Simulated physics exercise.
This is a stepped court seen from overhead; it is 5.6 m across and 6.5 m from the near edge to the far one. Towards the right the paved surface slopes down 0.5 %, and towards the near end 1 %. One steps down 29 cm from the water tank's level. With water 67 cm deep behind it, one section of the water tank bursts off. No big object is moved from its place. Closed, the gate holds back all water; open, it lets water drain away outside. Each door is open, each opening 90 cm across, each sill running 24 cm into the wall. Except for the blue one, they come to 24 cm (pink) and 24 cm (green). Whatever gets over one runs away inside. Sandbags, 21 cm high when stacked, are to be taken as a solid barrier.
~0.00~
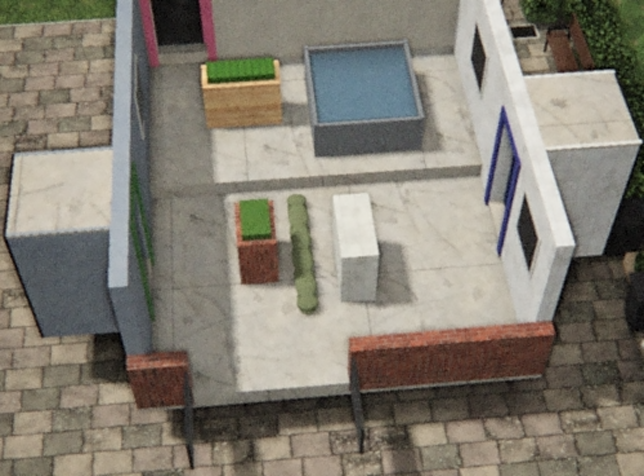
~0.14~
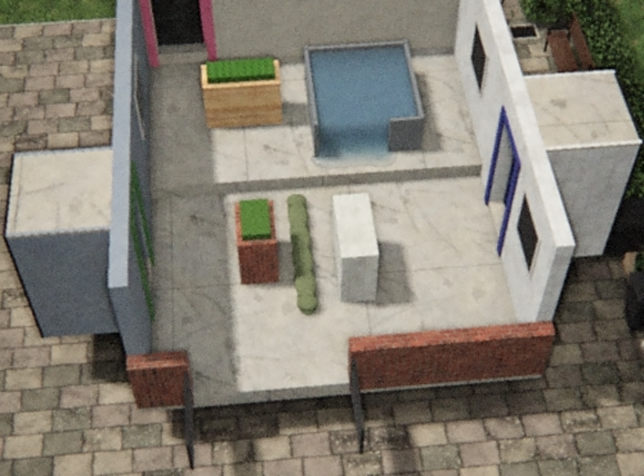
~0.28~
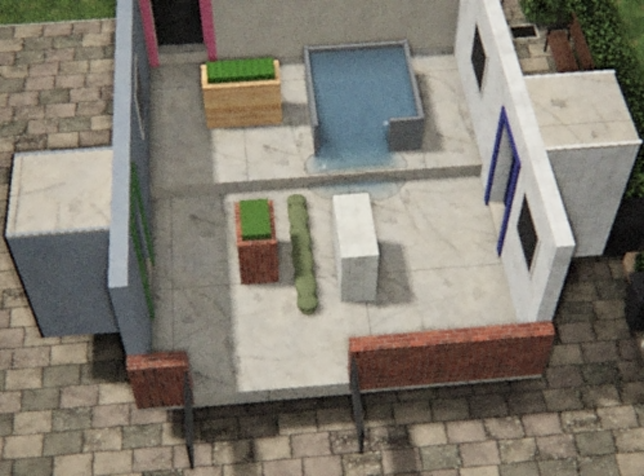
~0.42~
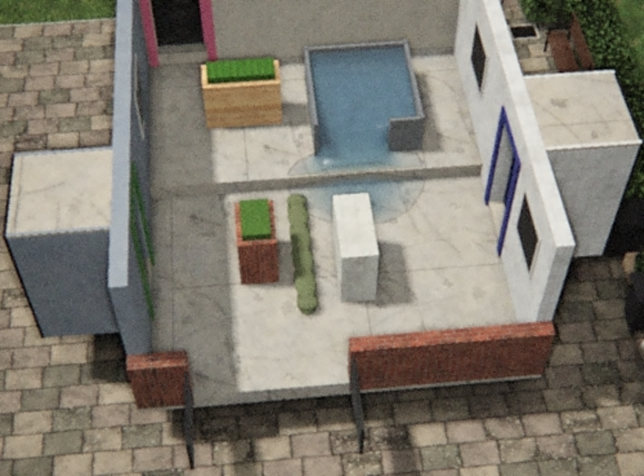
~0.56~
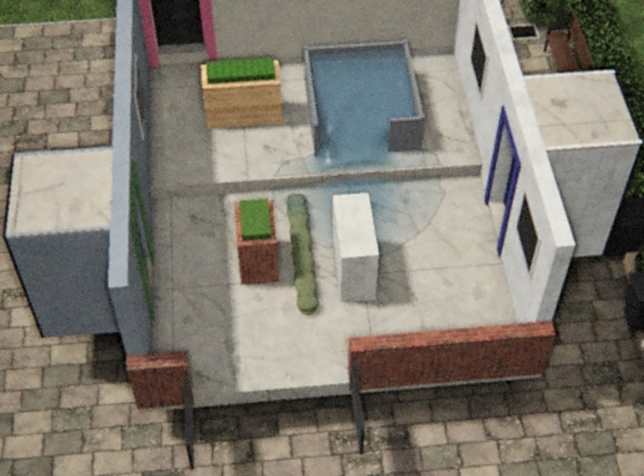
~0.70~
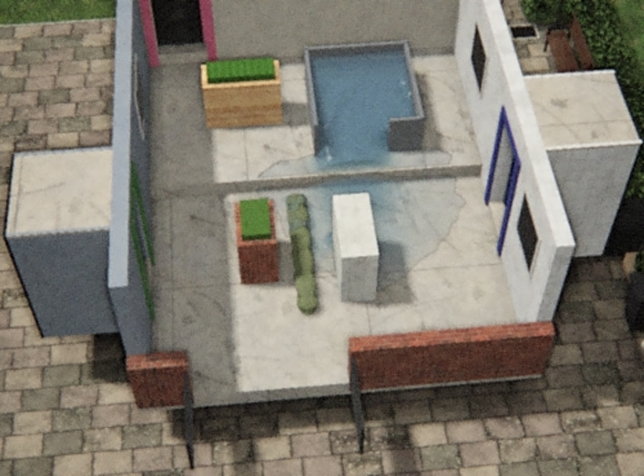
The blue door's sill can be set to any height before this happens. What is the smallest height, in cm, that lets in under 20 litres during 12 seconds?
10.5 cm.
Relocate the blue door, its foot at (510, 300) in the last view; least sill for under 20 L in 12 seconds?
17 cm.
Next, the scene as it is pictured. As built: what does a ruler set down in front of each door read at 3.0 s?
Lab note, cm: Pink 0; blue 3; green 3.
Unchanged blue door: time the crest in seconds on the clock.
Some 6.5 s, more or less.
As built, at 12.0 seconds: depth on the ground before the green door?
Roughly 5.0 cm deep.
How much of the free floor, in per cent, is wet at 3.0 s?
Close to 45 per cent is wet.
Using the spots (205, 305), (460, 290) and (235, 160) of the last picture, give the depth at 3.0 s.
Around 0 cm, 4 cm and 0 cm.
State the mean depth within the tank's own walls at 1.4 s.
Around 38 centimetres.
After 1.4 s water covers 30 % of the floor, deepest (44 cm) near (352, 233); 1 cm at the blue door, 0 litres in over its 12 cm sill.
After 3.0 s water covers 45 % of the floor, deepest (28 cm) near (502, 356); 3 cm at the blue door, 0 litres in over its 12 cm sill.
After 12.0 s water covers 55 % of the floor, deepest (15 cm) near (525, 354); 7 cm at the blue door, 9 litres in over its 12 cm sill.
At the blue door as built, the water arrived by 1.4 s and peaked near 13 cm at 6.4 s.
With a sill of 9.5 cm, 34 litres would have come in within the 12 s; with 12.5 cm, 6 litres. So under 20 litres takes about 10.5 cm.
